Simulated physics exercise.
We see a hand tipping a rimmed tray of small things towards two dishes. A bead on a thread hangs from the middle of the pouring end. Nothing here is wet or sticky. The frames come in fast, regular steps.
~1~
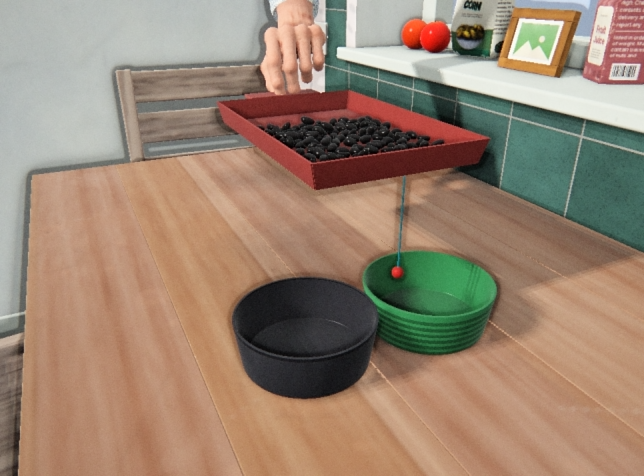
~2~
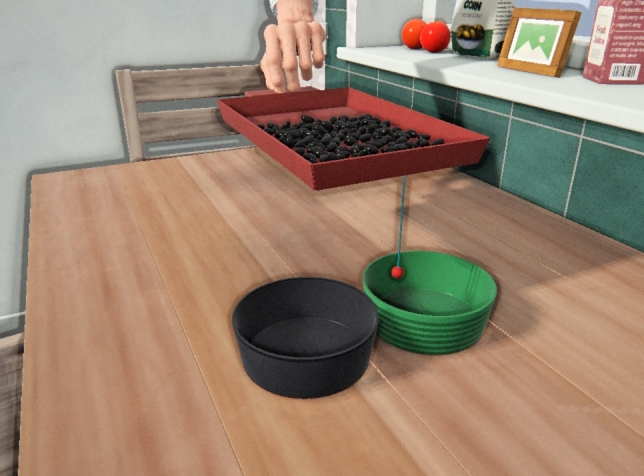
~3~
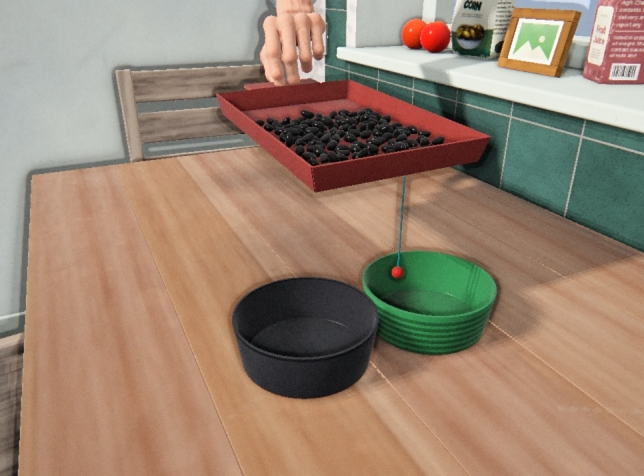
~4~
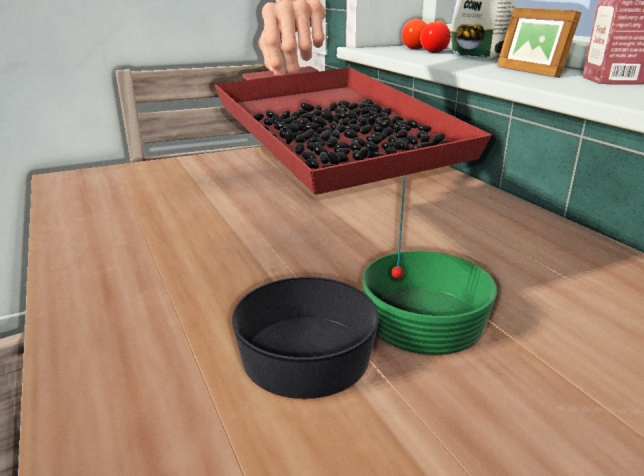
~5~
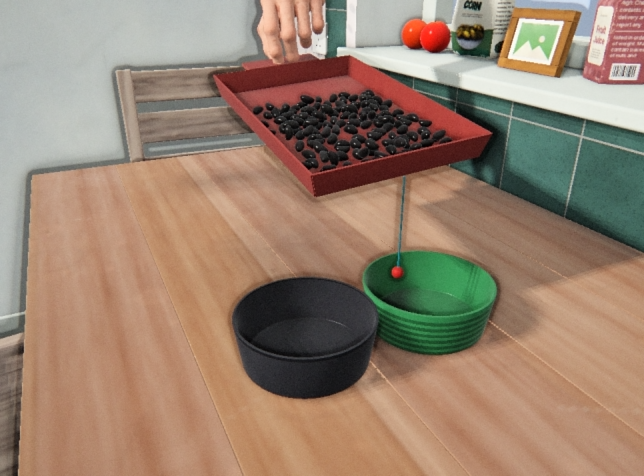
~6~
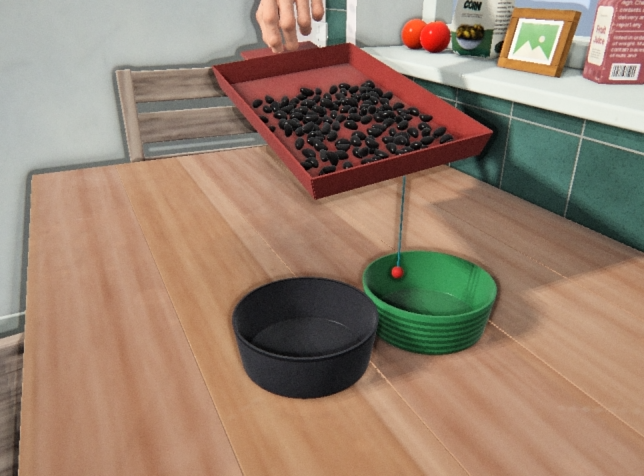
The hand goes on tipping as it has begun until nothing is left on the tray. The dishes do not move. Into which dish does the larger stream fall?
The left one ends fuller.
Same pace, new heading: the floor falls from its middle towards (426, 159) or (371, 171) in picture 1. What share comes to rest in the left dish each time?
In turn 0 and 30 in a hundred.
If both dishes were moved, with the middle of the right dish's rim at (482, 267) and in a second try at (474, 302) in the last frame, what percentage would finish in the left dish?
The first gives 60 %, the second 90 %.
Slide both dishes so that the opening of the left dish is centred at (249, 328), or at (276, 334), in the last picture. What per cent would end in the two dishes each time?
Roughly 70 per cent, and 90 per cent.
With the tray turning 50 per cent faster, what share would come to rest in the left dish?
Roughly 70 in a hundred.
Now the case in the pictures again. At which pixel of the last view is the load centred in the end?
Roughly at (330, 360).
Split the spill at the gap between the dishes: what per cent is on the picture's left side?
About 20 per cent.
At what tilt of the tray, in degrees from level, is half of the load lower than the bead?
At some 105 degrees.
Soon, tray tipped steeply; all on the tray.
A while on, tray tipped right over; nearly all on the tray; a stray few in the left dish; a stray few outside both; a stray few in the air.
Towards the end, tray tipped past a quarter turn; most in the left dish; a stray few in the right dish; about a quarter outside both.
Finally, tray tipped past a quarter turn; most in the left dish; a stray few in the right dish; about a quarter outside both.
